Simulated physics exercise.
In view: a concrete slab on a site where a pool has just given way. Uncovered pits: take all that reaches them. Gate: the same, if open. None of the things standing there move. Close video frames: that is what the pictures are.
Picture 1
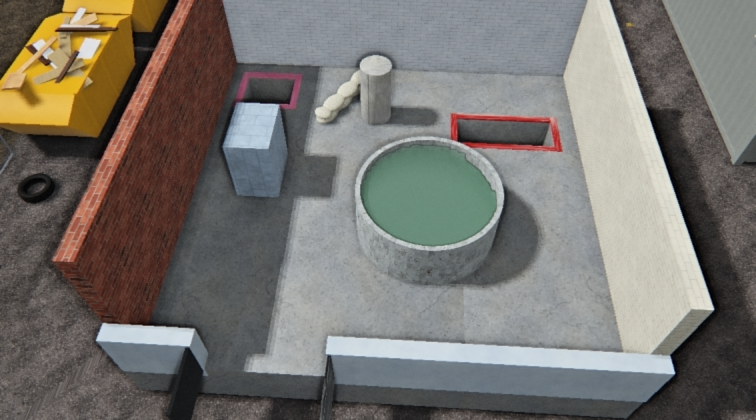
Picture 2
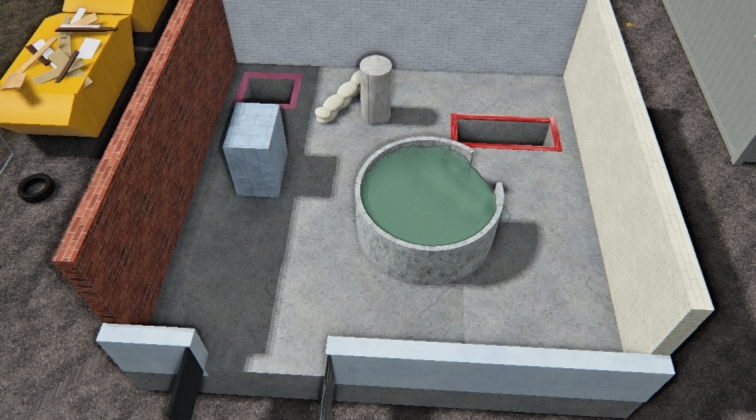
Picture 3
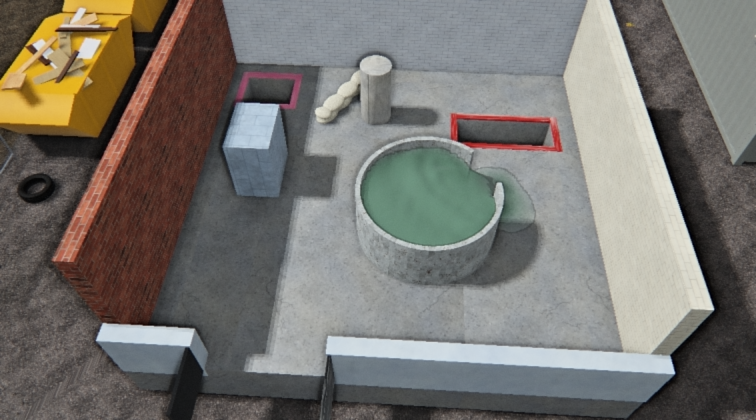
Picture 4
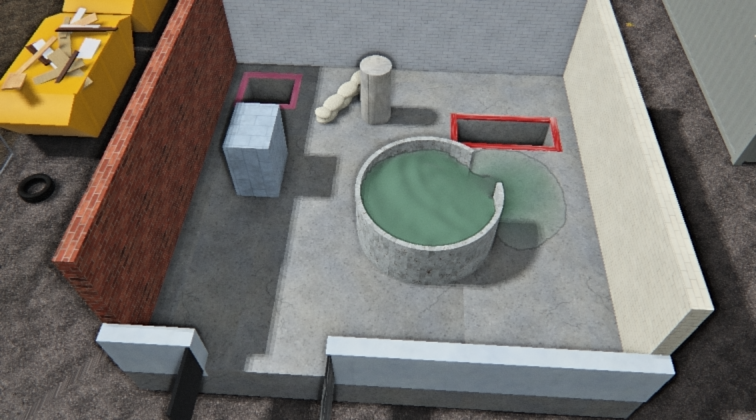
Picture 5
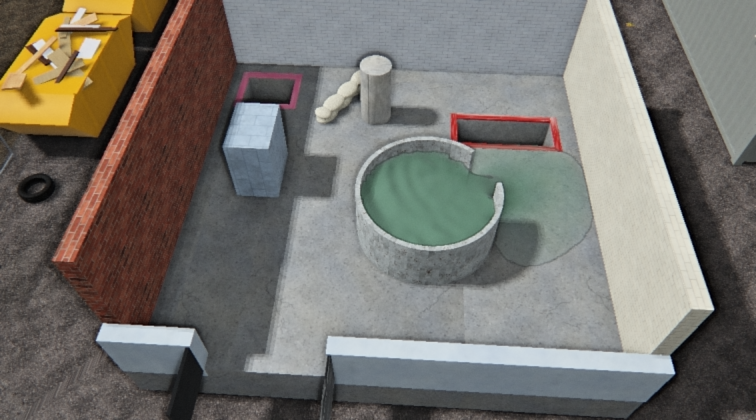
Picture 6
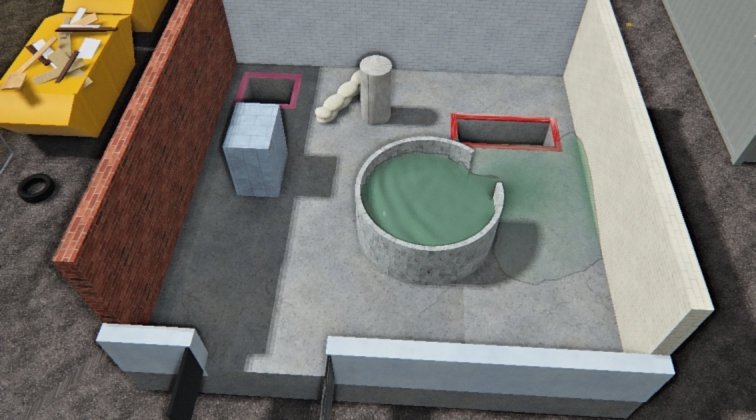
Green water sits still in a round concrete tank, then ripples as a gap opens in the tank's right side. It spills through onto the grey slab and spreads rightward in a thin, widening sheet, passing beside the red-edged pit and reaching the pale wall on the right.
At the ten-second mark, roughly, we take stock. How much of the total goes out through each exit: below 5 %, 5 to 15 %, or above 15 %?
As I see it, the gate gets a mere sliver - short of five per cent, the red pit gets a sizeable chunk - beyond fifteen per cent, the pink pit gets a mere sliver - short of five per cent.
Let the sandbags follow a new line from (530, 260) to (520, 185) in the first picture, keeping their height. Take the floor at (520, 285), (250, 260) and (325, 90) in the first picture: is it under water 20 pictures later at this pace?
One after the other: Wet, dry, not flooded.
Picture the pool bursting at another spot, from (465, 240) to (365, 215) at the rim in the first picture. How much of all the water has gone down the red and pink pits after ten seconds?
Roughly, in per cent: Red 20, pink 10.
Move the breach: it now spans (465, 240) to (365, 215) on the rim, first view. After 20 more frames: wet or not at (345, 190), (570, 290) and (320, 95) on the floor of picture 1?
So the first one is left untouched, the next drenched, and the last left untouched.
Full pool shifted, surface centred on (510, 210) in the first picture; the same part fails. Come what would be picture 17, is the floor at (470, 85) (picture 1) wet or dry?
Soaked.
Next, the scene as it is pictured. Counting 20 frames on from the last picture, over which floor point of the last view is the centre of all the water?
I reckon somewhere around (469, 213).
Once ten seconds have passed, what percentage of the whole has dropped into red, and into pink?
Roughly 44 %, then roughly 0 %.
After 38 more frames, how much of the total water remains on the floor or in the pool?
64 per cent.
A moment on, water covers 15 % of the floor; the gate 0 %, the red pit 6 %, the pink pit 0 %.
Next, water covers 20 % of the floor; the gate 0 %, the red pit 14 %, the pink pit 0 %.
Then, water covers 40 % of the floor; the gate 0 %, the red pit 24 %, the pink pit 0 %.
Later, water covers 65 % of the floor; the gate 0 %, the red pit 35 %, the pink pit 0 %.
In the end, water covers 85 % of the floor; the gate 1 %, the red pit 45 %, the pink pit 0 %.
